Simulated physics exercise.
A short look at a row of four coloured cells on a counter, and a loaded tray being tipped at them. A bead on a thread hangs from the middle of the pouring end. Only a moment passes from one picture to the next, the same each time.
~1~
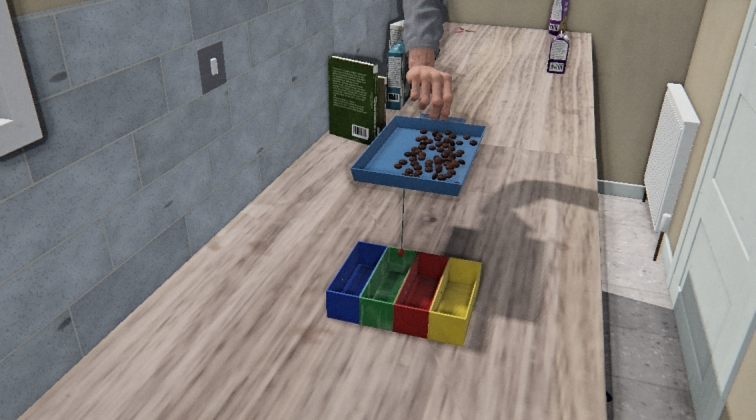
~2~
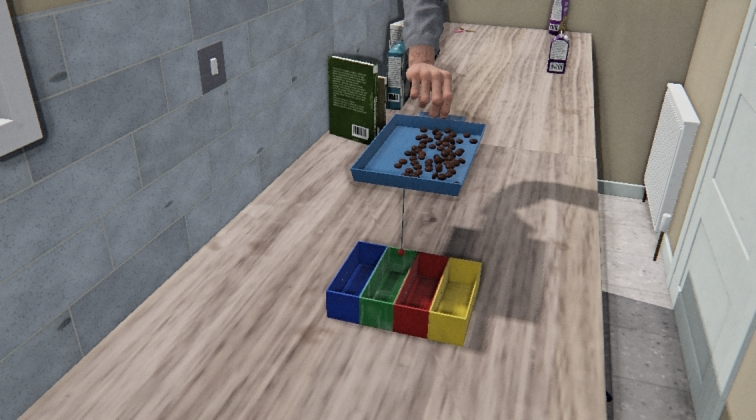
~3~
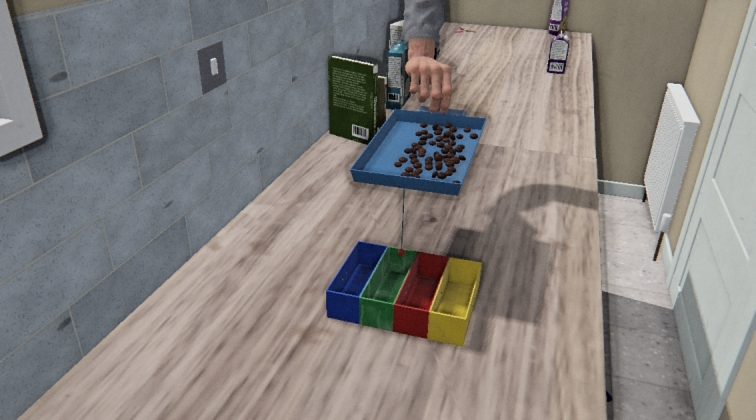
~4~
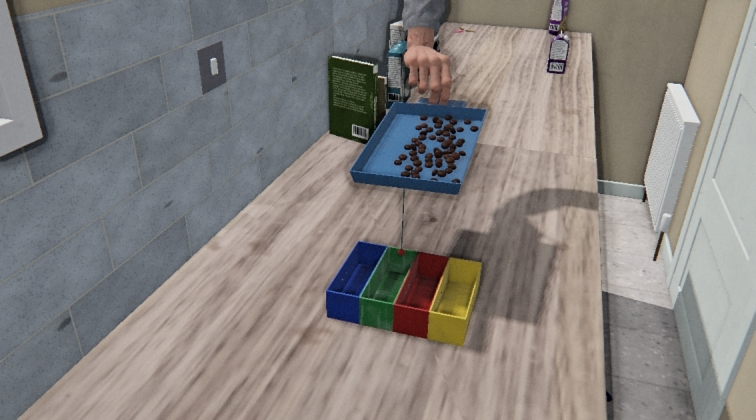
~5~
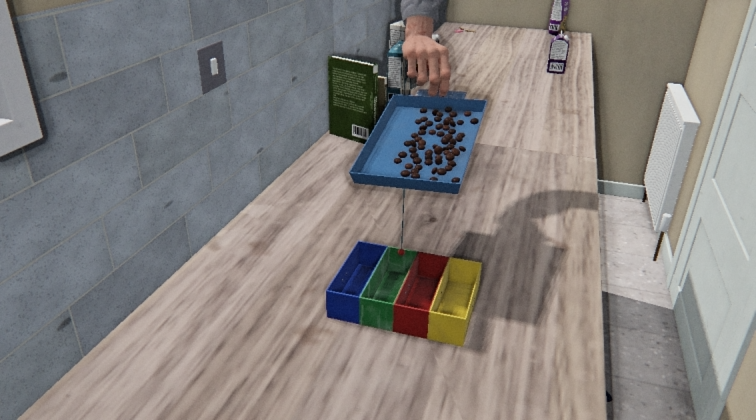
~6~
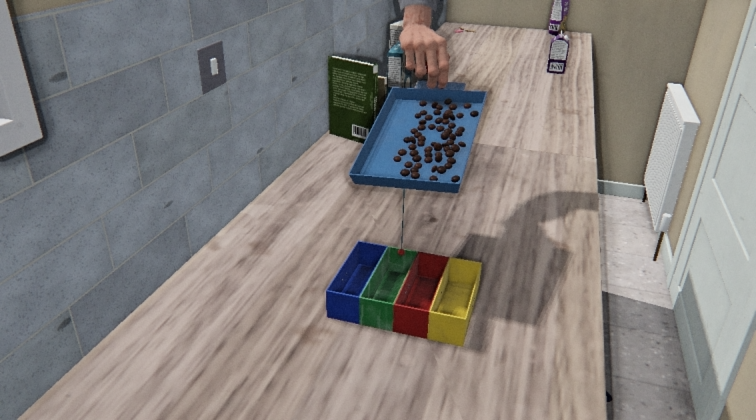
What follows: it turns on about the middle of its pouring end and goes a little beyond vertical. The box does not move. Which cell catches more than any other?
The blue one ends fullest.
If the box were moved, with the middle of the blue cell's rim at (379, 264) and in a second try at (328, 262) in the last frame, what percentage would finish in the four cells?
The first gives 50 %, the second 100 %.
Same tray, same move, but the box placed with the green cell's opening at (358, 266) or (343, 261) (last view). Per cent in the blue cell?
About 20 and 0 per cent.
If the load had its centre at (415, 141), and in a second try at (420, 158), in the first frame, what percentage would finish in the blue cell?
Near 60 % and 50 %.
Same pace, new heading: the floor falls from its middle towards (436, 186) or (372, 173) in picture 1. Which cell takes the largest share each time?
In turn: The yellow cell; the cell in blue.
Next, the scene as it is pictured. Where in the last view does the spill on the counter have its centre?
Close to (323, 288).
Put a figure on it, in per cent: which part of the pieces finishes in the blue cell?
Some 50 per cent.
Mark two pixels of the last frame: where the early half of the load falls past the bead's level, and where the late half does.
At about (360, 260), then at (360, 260).
Soon after the last picture, tray tipped steeply; nearly all on the tray; a stray few falling or outside the box.
A little later, tray tipped right over; about two thirds on the tray; about a quarter in the blue cell; a small part in the red cell; a stray few in the green cell; a small part falling or outside the box.
Later still, tray tipped past a quarter turn; about half in the blue cell; about a quarter in the green cell; a small part in the red cell; about a quarter falling or outside the box.
At rest, tray tipped past a quarter turn; about half in the blue cell; about a quarter in the green cell; a small part in the red cell; none in the yellow cell; about a quarter outside the box.
